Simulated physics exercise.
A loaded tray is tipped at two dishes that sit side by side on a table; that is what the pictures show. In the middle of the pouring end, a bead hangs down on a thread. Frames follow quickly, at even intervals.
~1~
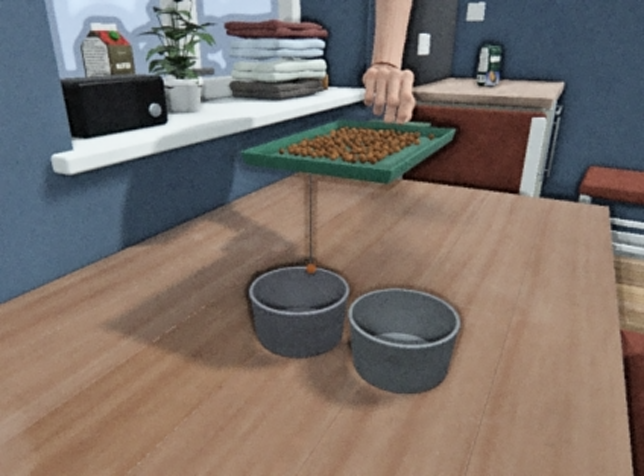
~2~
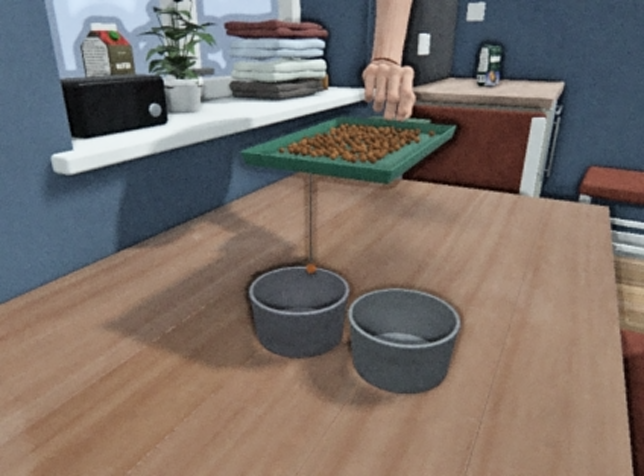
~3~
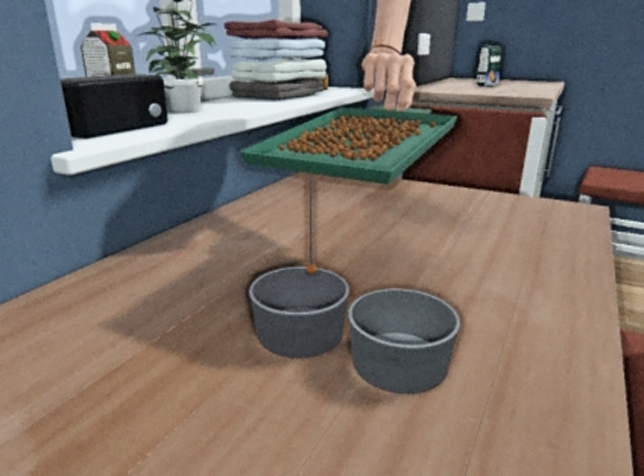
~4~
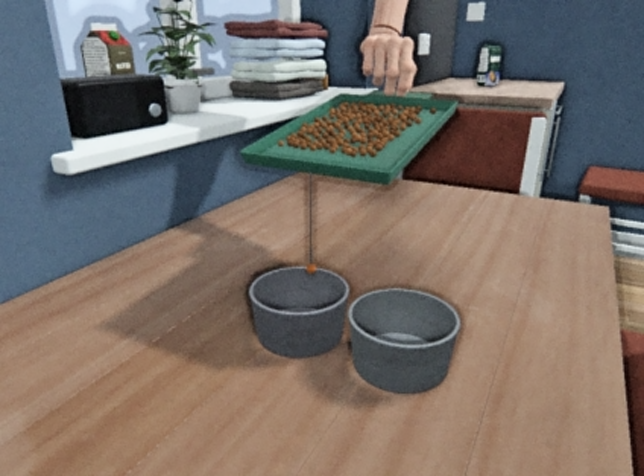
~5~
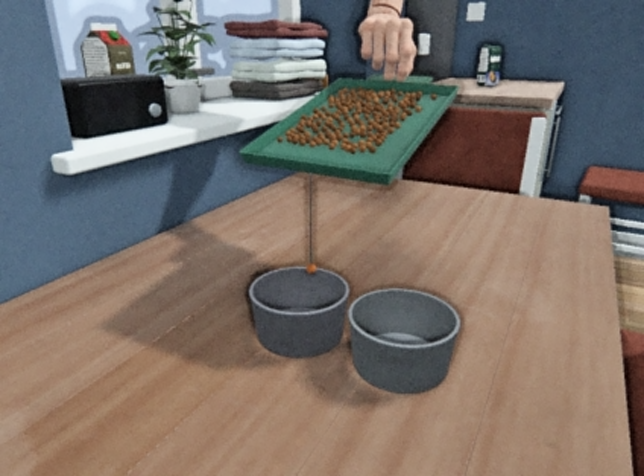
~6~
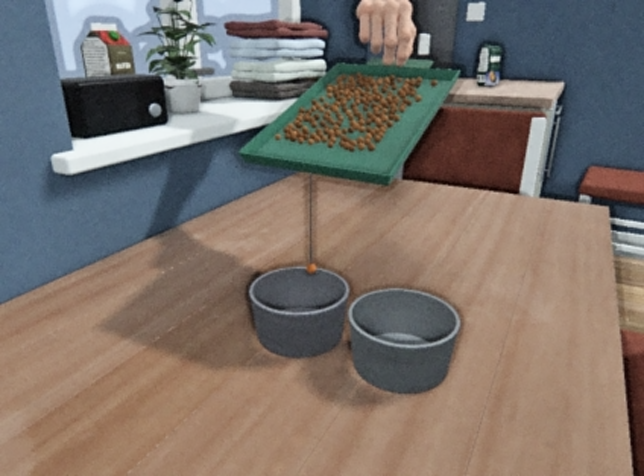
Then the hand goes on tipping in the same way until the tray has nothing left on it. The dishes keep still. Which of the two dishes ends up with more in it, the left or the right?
The left one.
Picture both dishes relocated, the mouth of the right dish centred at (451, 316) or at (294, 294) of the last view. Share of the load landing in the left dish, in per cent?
First placement: Some 30 %; second placement: Some 0 %.
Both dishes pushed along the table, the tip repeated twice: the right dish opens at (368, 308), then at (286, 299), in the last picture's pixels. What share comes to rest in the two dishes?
You'd get about 70 per cent first and about 60 per cent second.
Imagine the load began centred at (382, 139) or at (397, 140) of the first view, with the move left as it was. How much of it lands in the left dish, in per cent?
Near 40 per cent and near 30 per cent.
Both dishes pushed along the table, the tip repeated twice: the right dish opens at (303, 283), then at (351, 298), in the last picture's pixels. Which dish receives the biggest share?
Try 1: The dish at right. Try 2: The dish at right.
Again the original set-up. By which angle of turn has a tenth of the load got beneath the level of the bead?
That happens at around 65°.
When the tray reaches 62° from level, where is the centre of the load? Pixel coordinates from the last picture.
(318, 165).
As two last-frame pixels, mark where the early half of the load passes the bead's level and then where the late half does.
First close to (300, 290), next close to (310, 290).
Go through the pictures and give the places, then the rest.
In the first picture, corners of the pouring end at (246, 151) and (389, 169), level; middle of the load at (355, 142), cereal balls; left dish at (274, 330); right dish at (383, 363); bead on its thread at (311, 268).
In the second picture, corners of the pouring end at (246, 151) and (389, 169), level; middle of the load at (355, 140).
In the third picture, corners of the pouring end at (245, 151) and (388, 170), tipped barely, level across its low end; middle of the load at (355, 134).
In the fourth picture, corners of the pouring end at (245, 151) and (388, 171), tipped a little, level across its low end; middle of the load at (355, 124).
In the fifth picture, corners of the pouring end at (244, 151) and (388, 172), tipped a little, level across its low end; middle of the load at (355, 115).
In the sixth picture, corners of the pouring end at (243, 151) and (387, 173), tipped clearly, level across its low end; middle of the load at (353, 106); left dish at (274, 330); right dish at (383, 363).
Soon after the last picture, tray tipped steeply; most on the tray; a stray few in the left dish; a stray few outside both; about a quarter in the air.
A little later, tray tipped right over; about half on the tray; a stray few in the right dish; a small part in the left dish; about a quarter outside both; a small part in the air.
Later still, tray tipped past a quarter turn; a small part in the right dish; about half in the left dish; about half outside both.
At rest, tray tipped past a quarter turn; a small part in the right dish; about half in the left dish; about a third outside both.
